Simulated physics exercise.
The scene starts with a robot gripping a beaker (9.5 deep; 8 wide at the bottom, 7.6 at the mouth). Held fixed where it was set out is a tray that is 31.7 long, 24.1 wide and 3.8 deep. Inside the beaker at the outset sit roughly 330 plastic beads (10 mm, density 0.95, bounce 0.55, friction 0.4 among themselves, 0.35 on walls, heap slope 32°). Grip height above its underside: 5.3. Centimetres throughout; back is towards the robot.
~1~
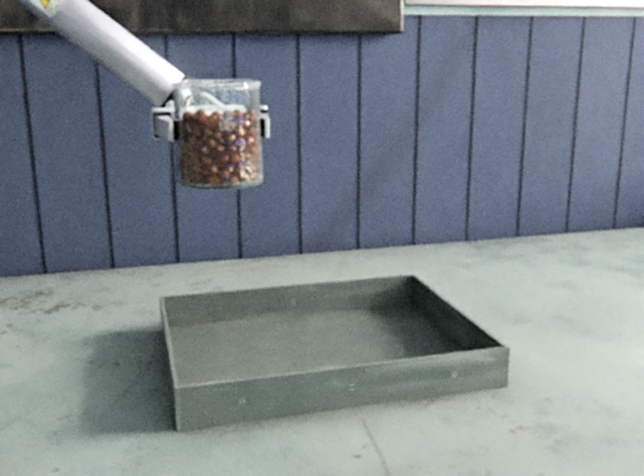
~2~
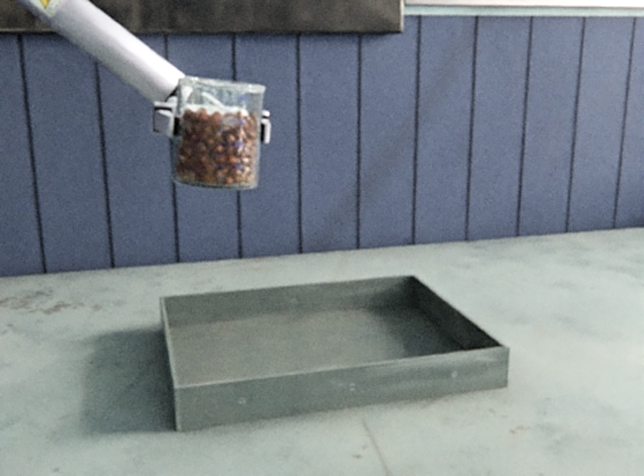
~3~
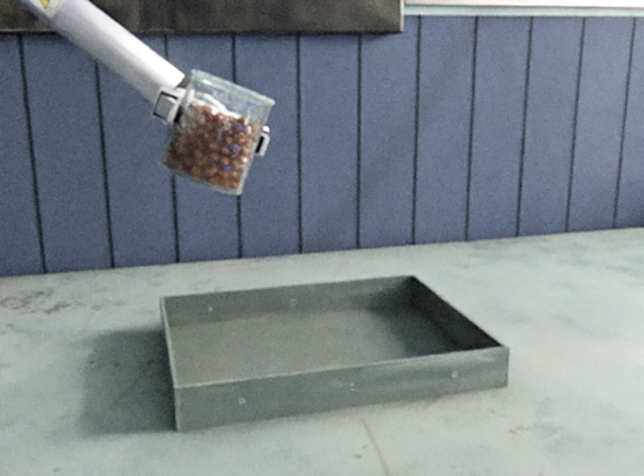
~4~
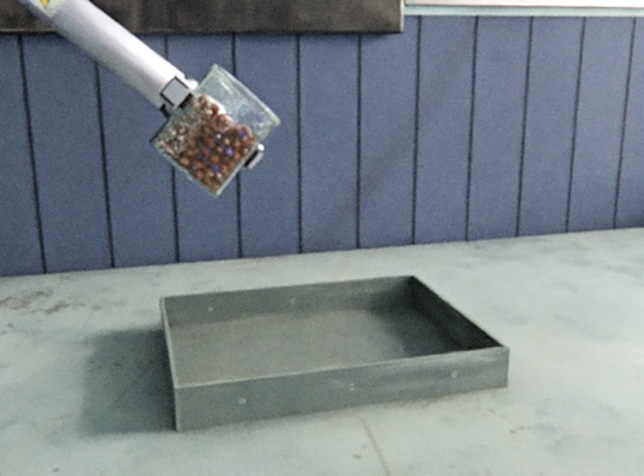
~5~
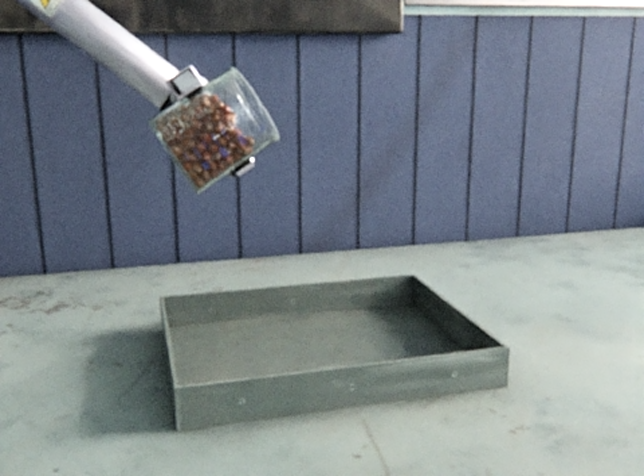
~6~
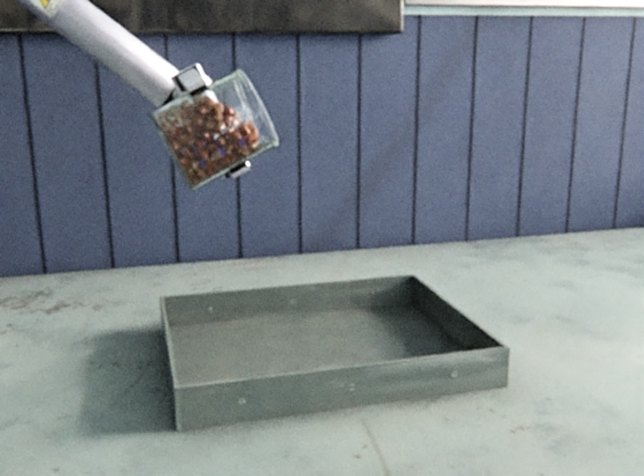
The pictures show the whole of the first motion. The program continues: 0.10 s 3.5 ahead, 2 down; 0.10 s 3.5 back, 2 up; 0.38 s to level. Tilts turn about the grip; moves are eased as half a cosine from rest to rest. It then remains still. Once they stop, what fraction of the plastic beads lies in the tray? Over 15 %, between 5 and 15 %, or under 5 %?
Between 5 and 15 %.
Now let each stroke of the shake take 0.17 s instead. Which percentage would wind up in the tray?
In that case around 0 per cent.
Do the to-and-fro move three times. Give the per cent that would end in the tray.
In that case, some 20 per cent.
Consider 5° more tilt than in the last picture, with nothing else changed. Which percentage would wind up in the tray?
I'd put it close to 10 per cent.
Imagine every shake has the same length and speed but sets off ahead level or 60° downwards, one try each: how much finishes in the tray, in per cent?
I'd say close to 20 percent for the first and close to 0 percent for the second.
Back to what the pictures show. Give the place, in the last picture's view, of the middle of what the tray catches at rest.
Around (368, 345).
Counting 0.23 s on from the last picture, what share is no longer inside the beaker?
Roughly 5 percent up to then.
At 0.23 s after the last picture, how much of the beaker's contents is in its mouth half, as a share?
My estimate is near 35 per cent.
Then, 0.23 s after the last picture, tilted 64° forward, highest piece 29 above the table; 306 in the beaker, 21 in flight or on a rim.
Then, 0.46 s after the last picture, tilted 14° forward, highest piece 28 above the table; 300 in the beaker, 26 in the tray, 1 in flight or on a rim.
Then, 0.78 s after the last picture, level, highest piece 28 above the table; 300 in the beaker, 26 in the tray, 1 on the table or floor.
Then, 1.83 s after the last picture, level, highest piece 28 above the table; 300 in the beaker, 26 in the tray, 1 on the table or floor.
Final count, 300 in the beaker, 26 in the tray, 1 on the table or floor. That is 8 % in the tray.
